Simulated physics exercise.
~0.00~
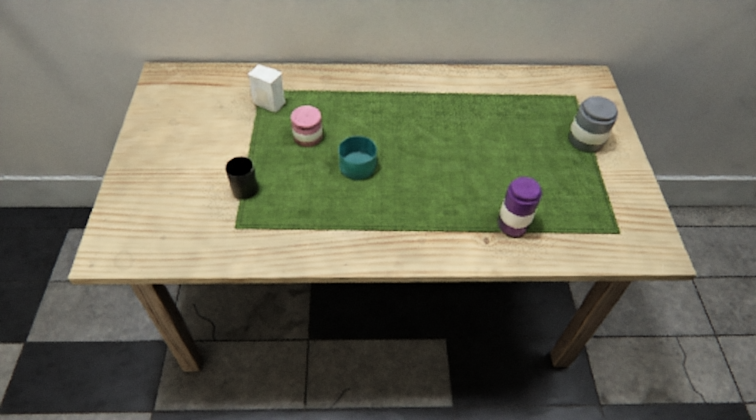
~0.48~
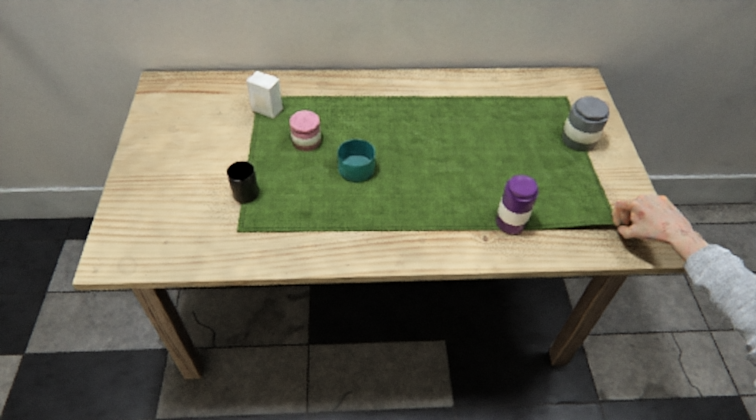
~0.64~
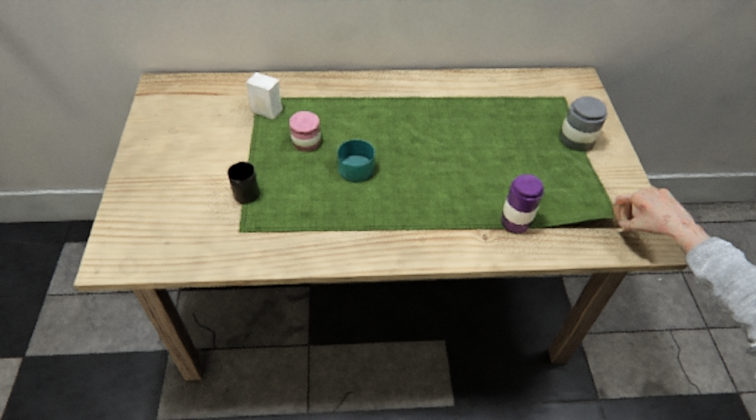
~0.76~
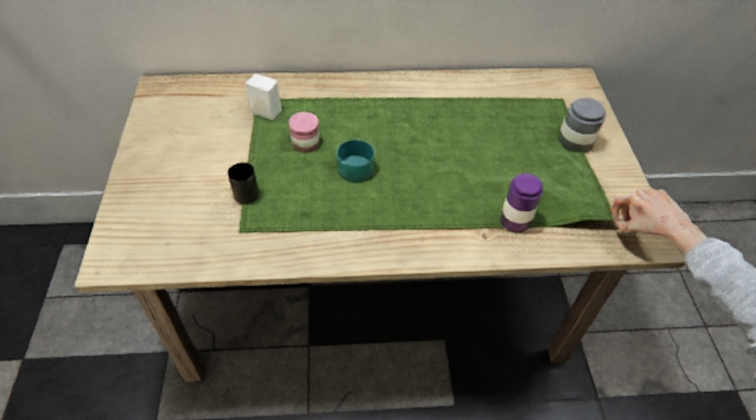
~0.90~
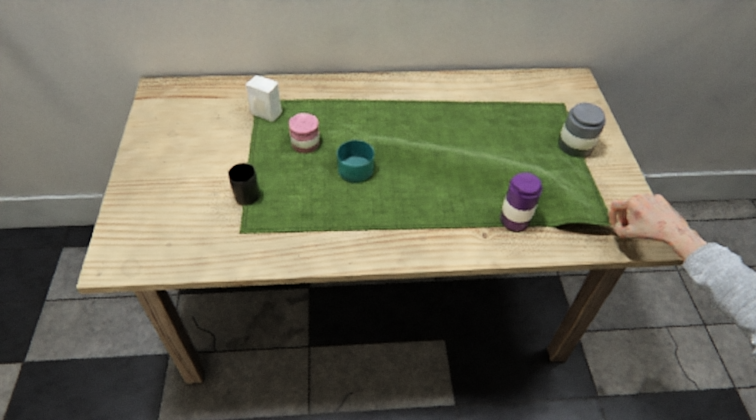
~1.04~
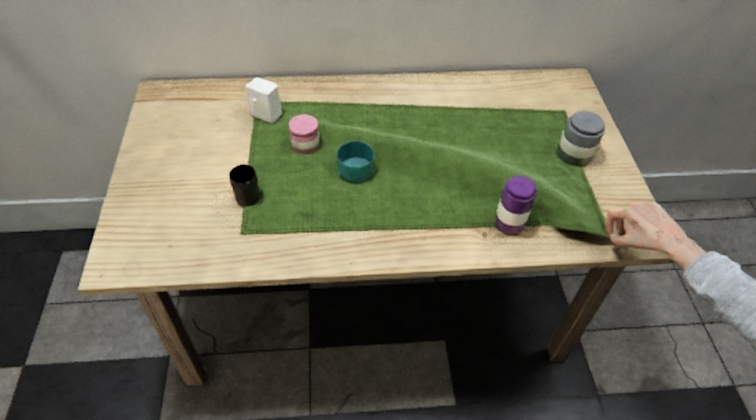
On a wooden table, a hand grips a green cloth's corner and shifts it slightly, raising creases.
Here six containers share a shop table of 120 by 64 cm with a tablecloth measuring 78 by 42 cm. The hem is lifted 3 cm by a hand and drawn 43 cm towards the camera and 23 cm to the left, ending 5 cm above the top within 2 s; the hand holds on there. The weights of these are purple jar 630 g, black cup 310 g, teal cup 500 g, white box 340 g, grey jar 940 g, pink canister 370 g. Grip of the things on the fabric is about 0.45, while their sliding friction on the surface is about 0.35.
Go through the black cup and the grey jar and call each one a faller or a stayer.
Black cup: Stayer. Grey jar: Faller.
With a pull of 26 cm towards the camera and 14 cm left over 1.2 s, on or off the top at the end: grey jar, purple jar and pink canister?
In that case grey jar holds on, purple jar is lost over the edge and pink canister holds on.
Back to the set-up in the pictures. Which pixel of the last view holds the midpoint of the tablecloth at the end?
It sits near (426, 233) in pixels.
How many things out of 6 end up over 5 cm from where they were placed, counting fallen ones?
So we're at 5.
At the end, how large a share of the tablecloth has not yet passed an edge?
I'd estimate close to 60 per cent.
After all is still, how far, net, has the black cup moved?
Black cup: 2 cm.
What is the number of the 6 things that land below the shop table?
It adds up to 2.
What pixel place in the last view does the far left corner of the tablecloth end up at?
(333, 117).
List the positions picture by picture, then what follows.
Shows, black cup (239, 166); grey jar (601, 106); tablecloth corners (235, 228) (620, 233), in the first picture.
Shows, tablecloth corners (237, 232); grip (618, 224), in the second picture.
Shows, purple jar (529, 184); tablecloth corners (239, 232); grip (619, 218), in the third picture.
Shows, grey jar (589, 107); tablecloth corners (239, 233); grip (617, 219), in the fourth picture.
Shows, grey jar (589, 112); tablecloth corners (240, 233); grip (614, 224), in the fifth picture.
Shows, black cup (242, 174); grey jar (588, 121); tablecloth corners (241, 234); grip (611, 233), in the sixth picture.
After 1.4 s, 100 % of the tablecloth is still over the top; grey jar 18 cm off its start, purple jar 7 cm off its start, pink canister 2 cm off its start.
After 1.8 s, 85 % of the tablecloth is still over the top; grey jar 32 cm off its start, black cup 1 cm off its start, purple jar over the edge.
After 2.2 s, 65 % of the tablecloth is still over the top; grey jar over the edge, black cup 1 cm off its start at (248, 170), purple jar over the edge.
After 2.6 s, 60 % of the tablecloth is still over the top; grey jar over the edge, black cup 2 cm off its start, purple jar over the edge.
After 4.2 s, 60 % of the tablecloth is still over the top; grey jar over the edge, black cup 2 cm off its start at (249, 170), purple jar over the edge, pink canister 21 cm off its start at (354, 181).
